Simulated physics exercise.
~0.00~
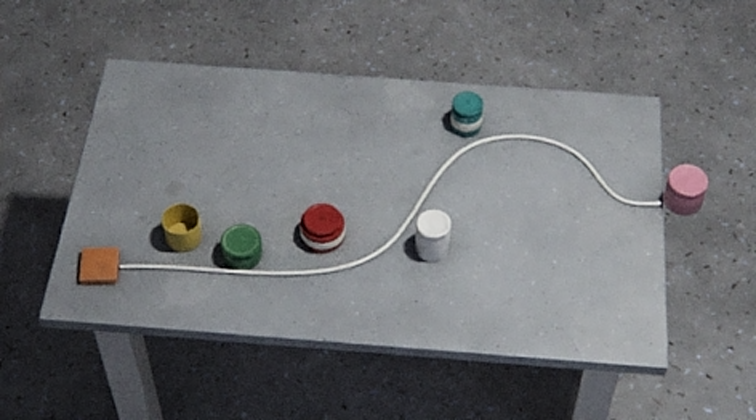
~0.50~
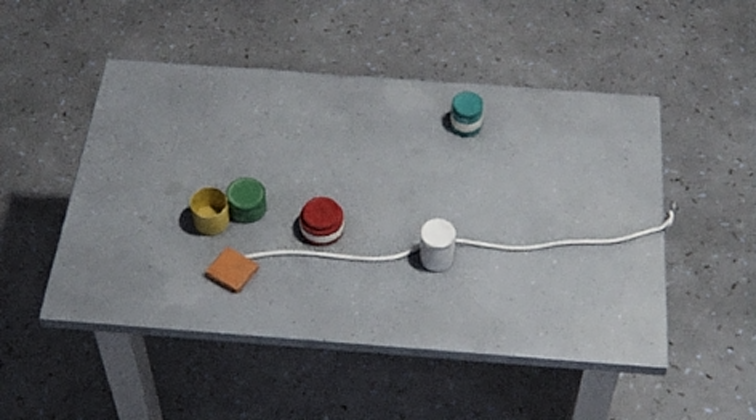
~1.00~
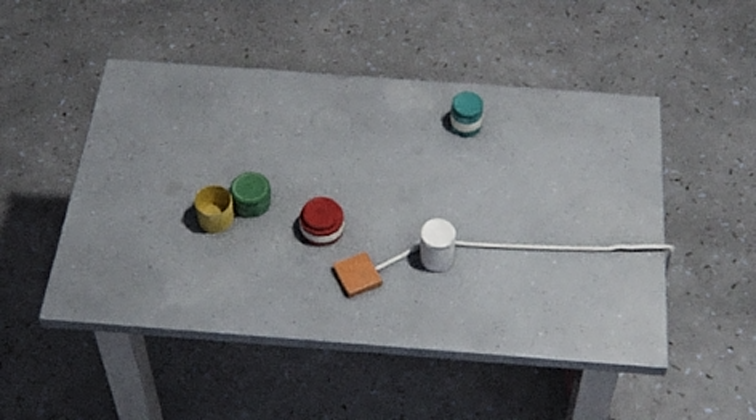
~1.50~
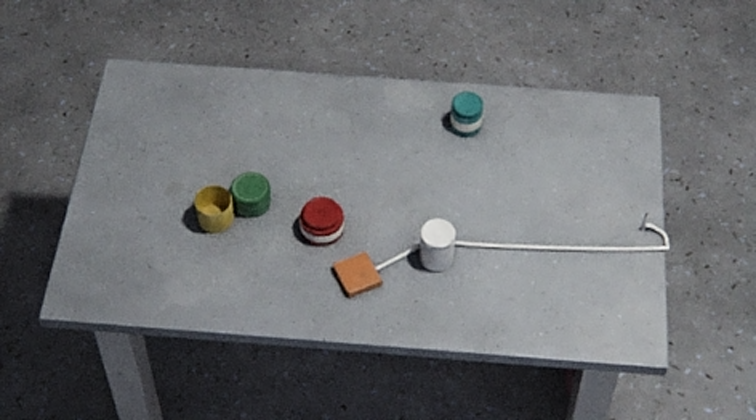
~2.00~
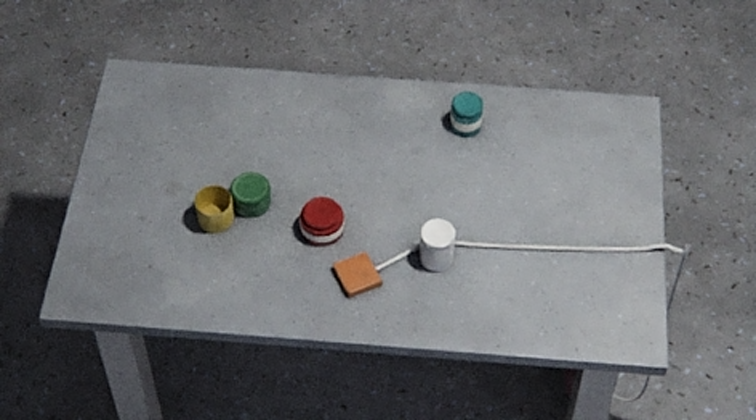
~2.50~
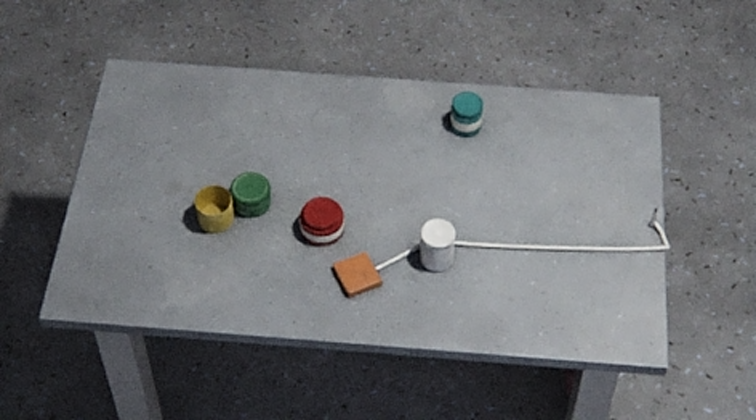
A pink speaker hangs just past the right edge of a grey kitchen table, seen from above by a still camera, tied by a thin white cable to an orange phone at the left. Between them stand a yellow cup, a green tub, a red jar and a white tub, with a teal canister behind. The speaker drops from view, and the cable drags the phone right, shifting the cup and green tub while straightening against the white tub, which barely moves. The phone slides on and stops below the red jar. The cable's tail end flicks about at the right edge, finally curling back onto the tabletop.
